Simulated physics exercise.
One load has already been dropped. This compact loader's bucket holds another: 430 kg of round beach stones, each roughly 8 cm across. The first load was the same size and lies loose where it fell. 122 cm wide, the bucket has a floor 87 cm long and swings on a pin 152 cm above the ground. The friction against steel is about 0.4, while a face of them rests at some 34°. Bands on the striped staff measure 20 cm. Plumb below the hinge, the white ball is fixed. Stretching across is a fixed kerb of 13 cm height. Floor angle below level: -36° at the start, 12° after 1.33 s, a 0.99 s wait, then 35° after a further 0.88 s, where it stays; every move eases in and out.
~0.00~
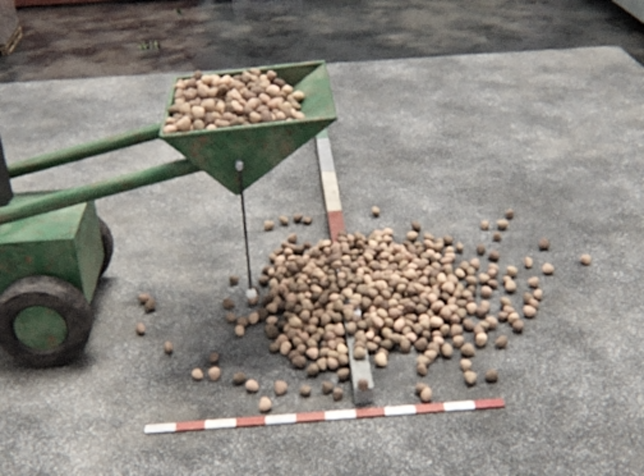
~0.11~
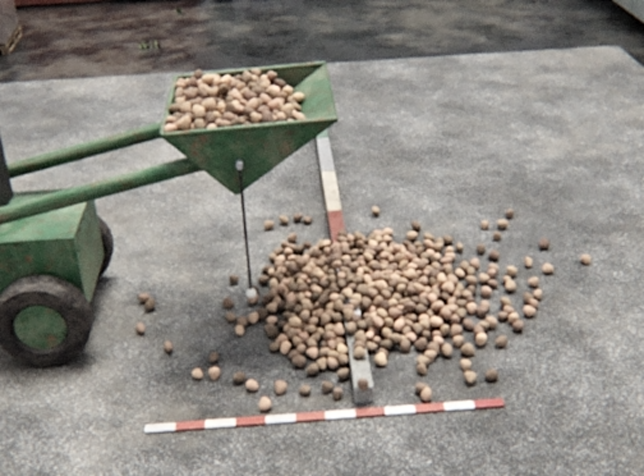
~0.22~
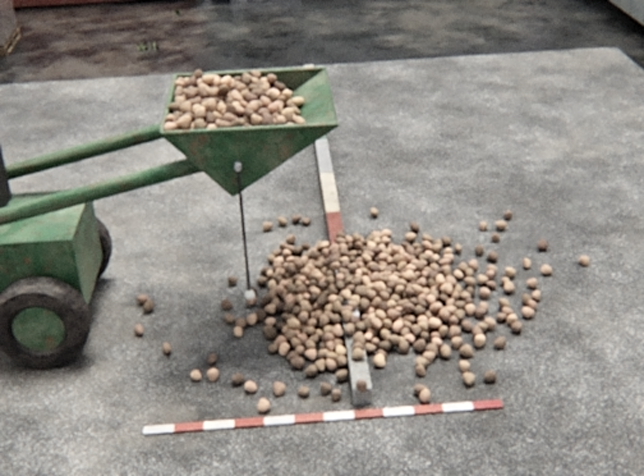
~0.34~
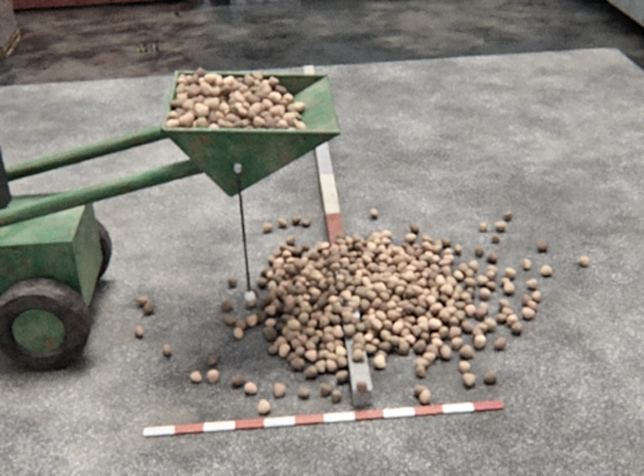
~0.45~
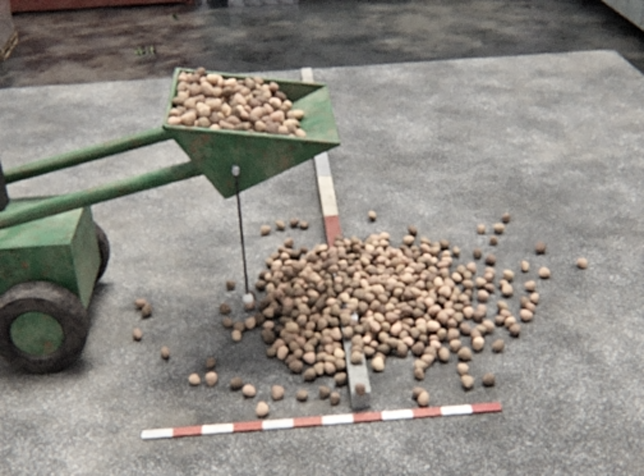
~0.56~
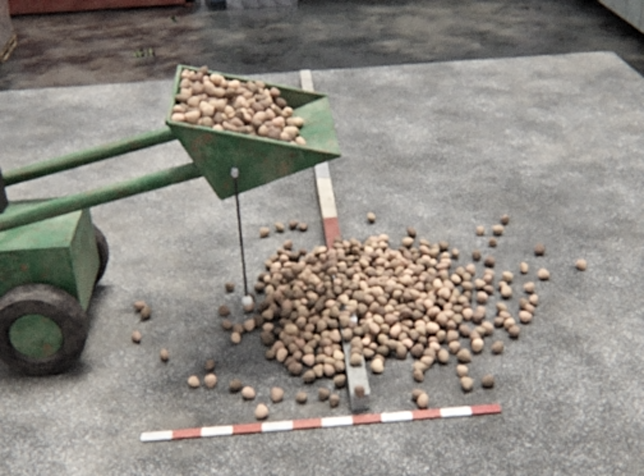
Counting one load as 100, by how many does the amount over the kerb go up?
By about 89 out of 100.
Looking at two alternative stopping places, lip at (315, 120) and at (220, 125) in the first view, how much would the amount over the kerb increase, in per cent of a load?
Near 70 in a hundred, then near 0 in a hundred.
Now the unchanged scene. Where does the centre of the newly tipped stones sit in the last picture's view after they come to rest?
Roughly at pixel (391, 287).
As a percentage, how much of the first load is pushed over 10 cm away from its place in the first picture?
Around 5 in a hundred.
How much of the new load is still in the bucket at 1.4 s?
90 %.
After 1.0 s the floor is at 5°; in per cent of one load, 100 in the bucket, 46 on this side of the kerb, 55 over the kerb; the foremost stones are at (531, 260).
After 1.4 s the floor is at 12°; in per cent of one load, 92 in the bucket, 52 on this side of the kerb, 57 over the kerb; the foremost stones are at (531, 260).
After 3.7 s the floor is at 35°; in per cent of one load, 0 in the bucket, 56 on this side of the kerb, 144 over the kerb; the foremost stones are at (536, 266).
After 6.4 s the floor is at 35°; in per cent of one load, 0 in the bucket, 57 on this side of the kerb, 144 over the kerb; the foremost stones are at (540, 270). Net gain over the kerb, 89.
